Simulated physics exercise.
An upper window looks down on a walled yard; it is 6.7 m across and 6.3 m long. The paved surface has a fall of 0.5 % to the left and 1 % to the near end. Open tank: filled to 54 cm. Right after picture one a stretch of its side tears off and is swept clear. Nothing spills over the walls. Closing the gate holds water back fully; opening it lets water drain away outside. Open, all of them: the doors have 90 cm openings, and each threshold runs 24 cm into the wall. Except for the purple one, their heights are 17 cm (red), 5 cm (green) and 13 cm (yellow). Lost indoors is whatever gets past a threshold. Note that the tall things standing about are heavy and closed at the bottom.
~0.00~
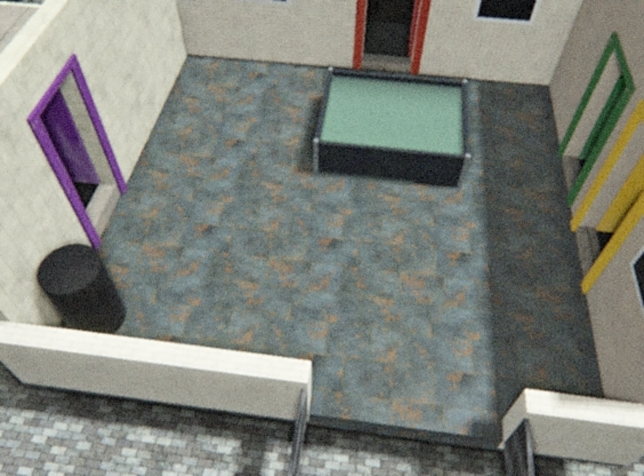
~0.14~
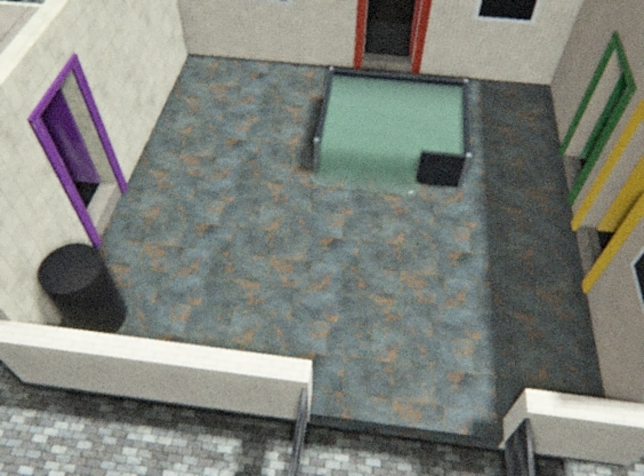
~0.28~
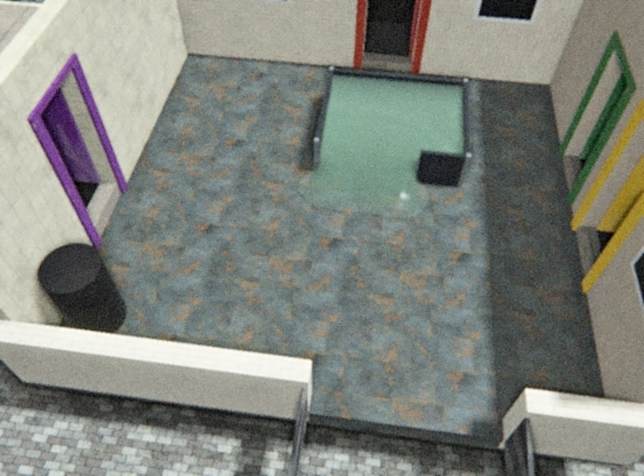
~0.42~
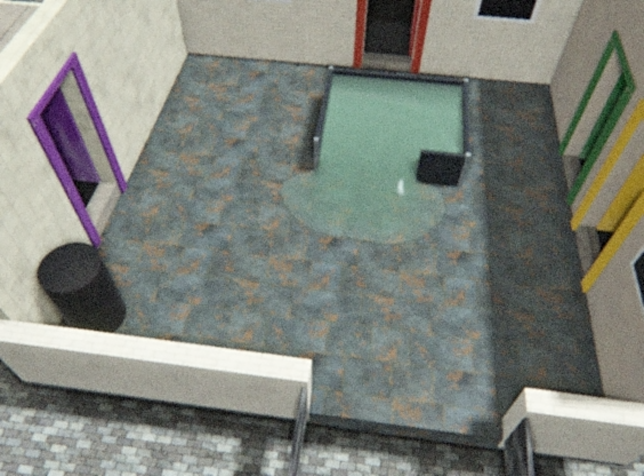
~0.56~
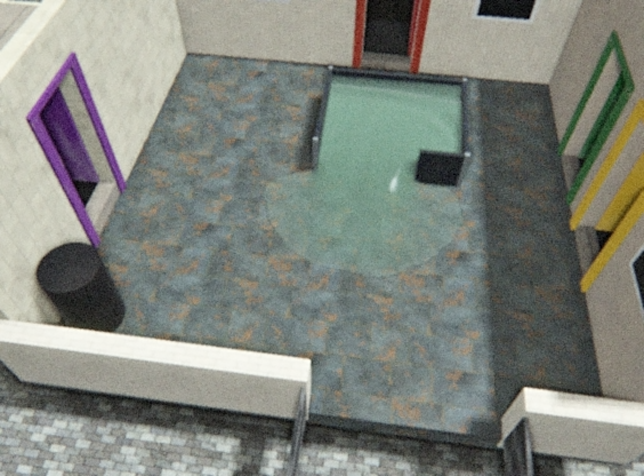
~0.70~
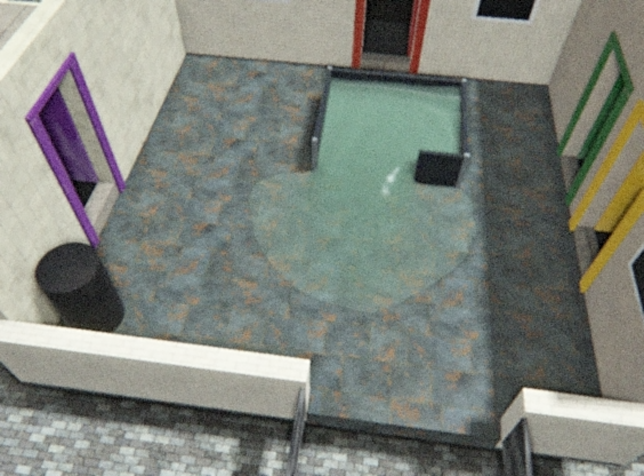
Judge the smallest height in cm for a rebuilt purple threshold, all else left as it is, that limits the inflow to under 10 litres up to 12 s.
Roughly 6.5 cm at the least.
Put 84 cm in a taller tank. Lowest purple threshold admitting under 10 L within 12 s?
Roughly 10.5 cm high.
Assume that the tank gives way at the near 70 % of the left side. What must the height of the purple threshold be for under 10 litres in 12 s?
Then the minimum is about 14.5 cm.
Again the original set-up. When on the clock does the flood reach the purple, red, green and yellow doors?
Arrival: Purple 2.8 s, red 9.5 s, green not in the 12 s, yellow 5.5 s.
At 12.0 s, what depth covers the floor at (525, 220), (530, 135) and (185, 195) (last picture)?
Depth: About 0, 0, 3 cm.
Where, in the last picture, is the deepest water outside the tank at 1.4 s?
Near (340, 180).
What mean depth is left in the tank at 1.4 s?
The mean depth is about 32 cm.
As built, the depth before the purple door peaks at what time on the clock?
Peak time: Around 5.0 s.
After 1.4 s water covers 30 % of the floor, deepest (28 cm) near (340, 180); it has not reached the purple door.
After 3.0 s water covers 45 % of the floor, deepest (36 cm) near (57, 358); 2 cm at the purple door, 0 litres in over its 25 cm threshold.
After 12.0 s water covers 80 % of the floor, deepest (7 cm) near (43, 356); 5 cm at the purple door, 0 litres in over its 25 cm threshold.
At the purple door as built, the water arrived by 2.9 s and peaked near 9 cm at 5.2 s.
With a threshold of 5.5 cm, 20 litres would have come in within the 12 s; with 7.5 cm, 3 litres. So under 10 litres takes about 6.5 cm.
